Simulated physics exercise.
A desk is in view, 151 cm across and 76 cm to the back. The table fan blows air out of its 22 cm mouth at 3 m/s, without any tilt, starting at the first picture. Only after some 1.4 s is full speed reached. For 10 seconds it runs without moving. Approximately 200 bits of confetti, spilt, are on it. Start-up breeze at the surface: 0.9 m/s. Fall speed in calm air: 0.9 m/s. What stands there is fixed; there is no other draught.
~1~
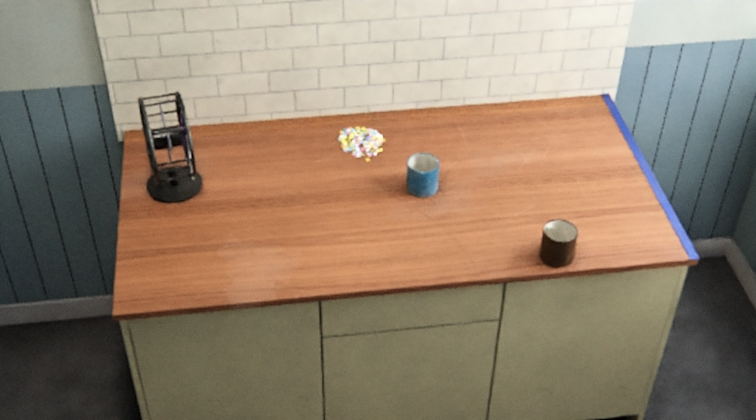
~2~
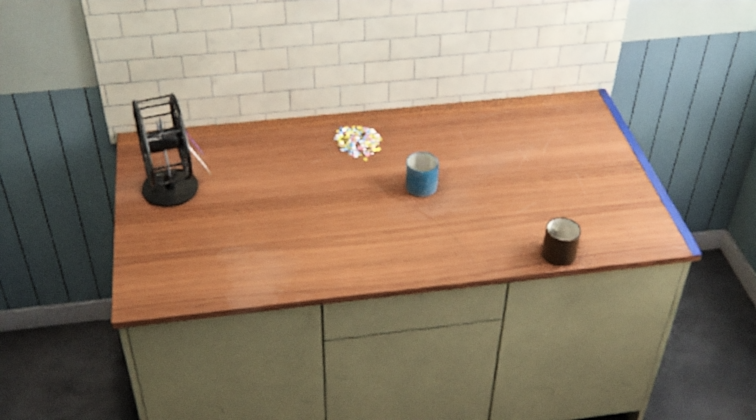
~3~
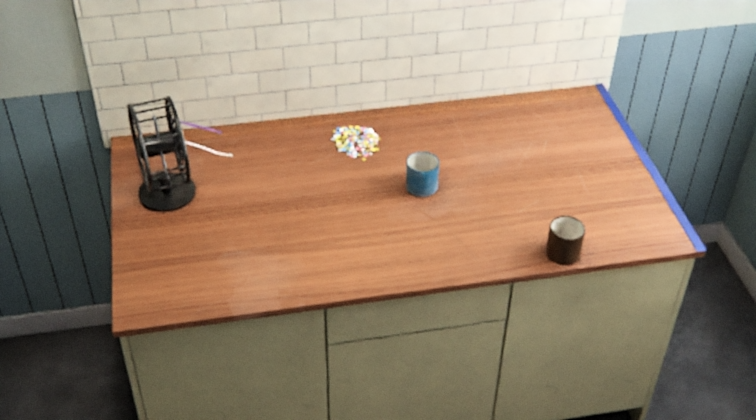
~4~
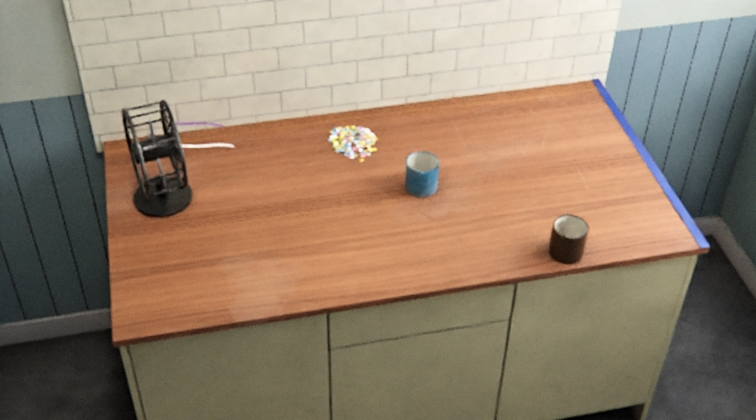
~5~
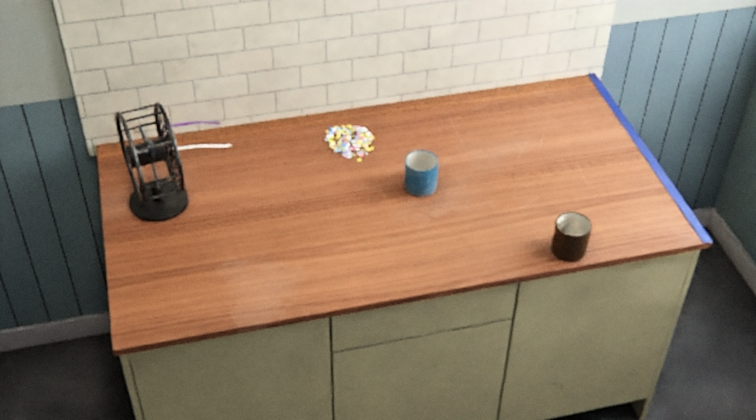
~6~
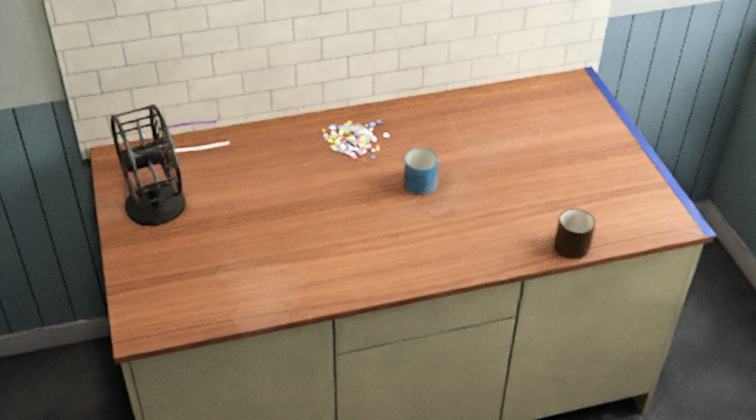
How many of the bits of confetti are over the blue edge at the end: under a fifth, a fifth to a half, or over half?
Of the bits of confetti, over half end over the blue edge.
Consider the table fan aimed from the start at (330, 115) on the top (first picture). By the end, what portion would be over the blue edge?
Share at the end: About 40 %.
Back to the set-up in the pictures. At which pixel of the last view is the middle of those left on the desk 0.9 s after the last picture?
Near (596, 122).
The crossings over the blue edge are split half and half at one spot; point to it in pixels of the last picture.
Close to pixel (626, 114).
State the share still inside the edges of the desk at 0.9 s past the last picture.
About 90 % remain.
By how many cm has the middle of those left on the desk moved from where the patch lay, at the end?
Distance: Approx. 75 cm.
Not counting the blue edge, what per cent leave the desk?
Estimate: Close to 0 per cent.
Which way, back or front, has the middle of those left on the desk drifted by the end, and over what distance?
Moved forward, around 35 cm.
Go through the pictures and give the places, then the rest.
In the first picture, the middle of the bits of confetti is near (361, 141), none has stirred yet and the mouth of the table fan is at (167, 137).
In the second picture, the middle of the bits of confetti is near (358, 140), none has stirred yet and the blue edge is centred on (649, 164).
In the third picture, the middle of the bits of confetti is near (356, 140), none has stirred yet, the top of a mug is at (423, 162) and the top of a mug is at (568, 228).
In the fourth picture, the middle of the bits of confetti is near (353, 140) and none has stirred yet.
In the fifth picture, the middle of the bits of confetti is near (349, 140) and none has stirred yet.
In the sixth picture, the middle of the bits of confetti is near (354, 139), the farthest in sight from the table fan is at (379, 122) and about 25 % have left their places.
Then, 0.9 s after the last picture the count stands so, 10 % are over the blue edge; the middle of those still in play is near (596, 122).
Then, 2.1 s after the last picture the count stands so, 81 % are over the blue edge; the middle of those still in play is near (633, 175).
Then, 4.4 s after the last picture the count stands so, 82 % are over the blue edge; the middle of those still in play is near (630, 181).
Then, 8.9 s after the last picture, at the end, 82 % are over the blue edge; the middle of those still in play is near (630, 181).
